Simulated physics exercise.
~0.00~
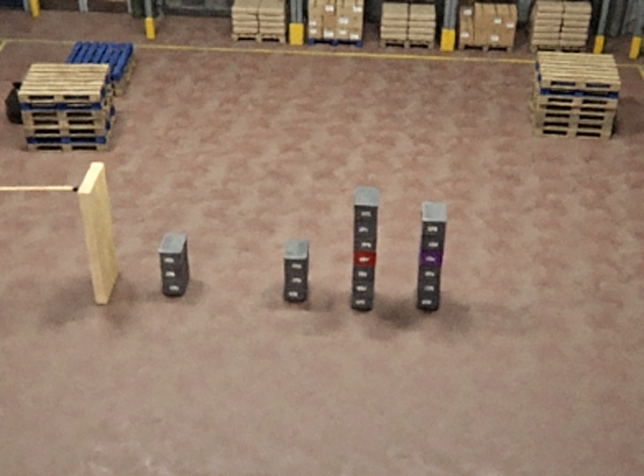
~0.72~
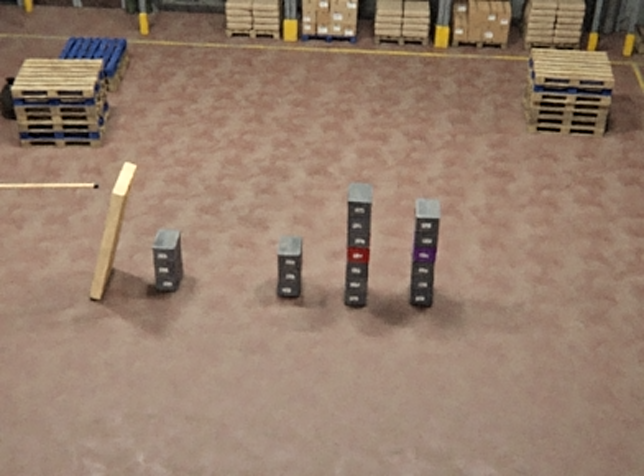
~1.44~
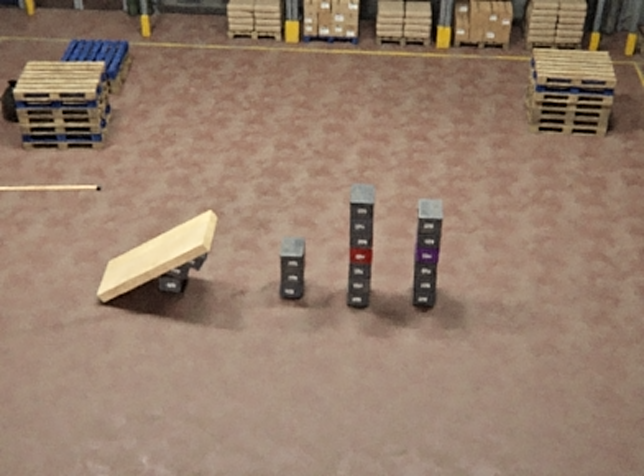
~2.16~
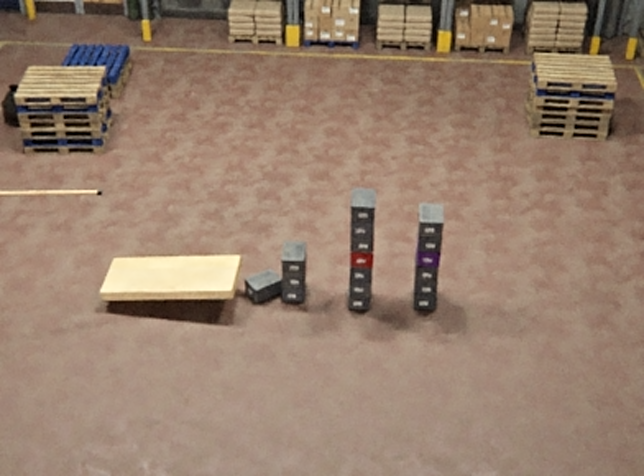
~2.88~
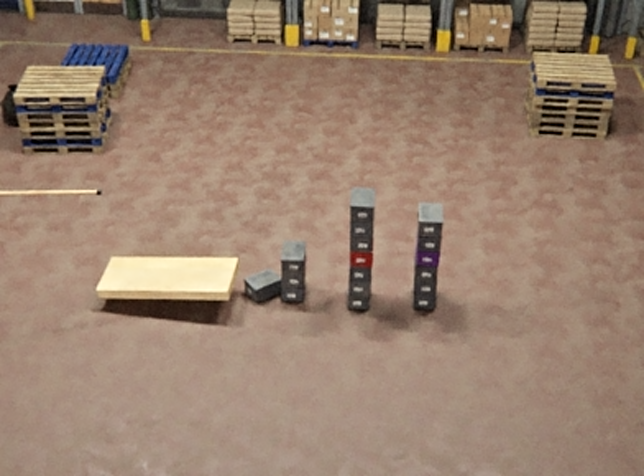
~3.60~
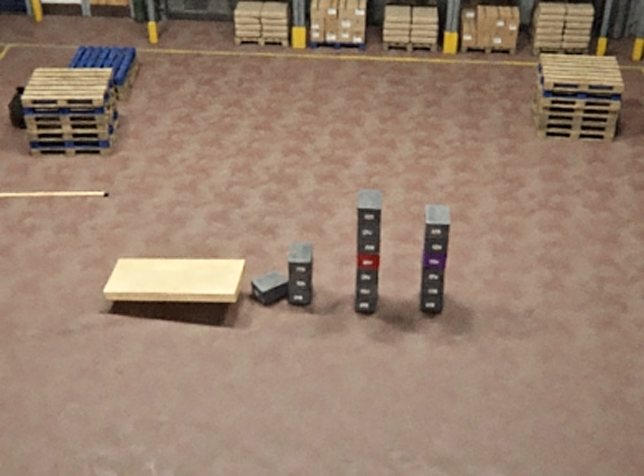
At the start, a pale wooden board stands on end at the left of a warehouse floor, with a thin pole at its top and four separate stacks of dark grey totes in a row to its right. The board tips to the right, away from the pole, and comes down on the nearest short stack. That stack tilts and gives way beneath it, and a grey piece ends up lying beside the next short stack. The board settles almost flat. The other three stacks stay standing, with the red and purple totes still in place.
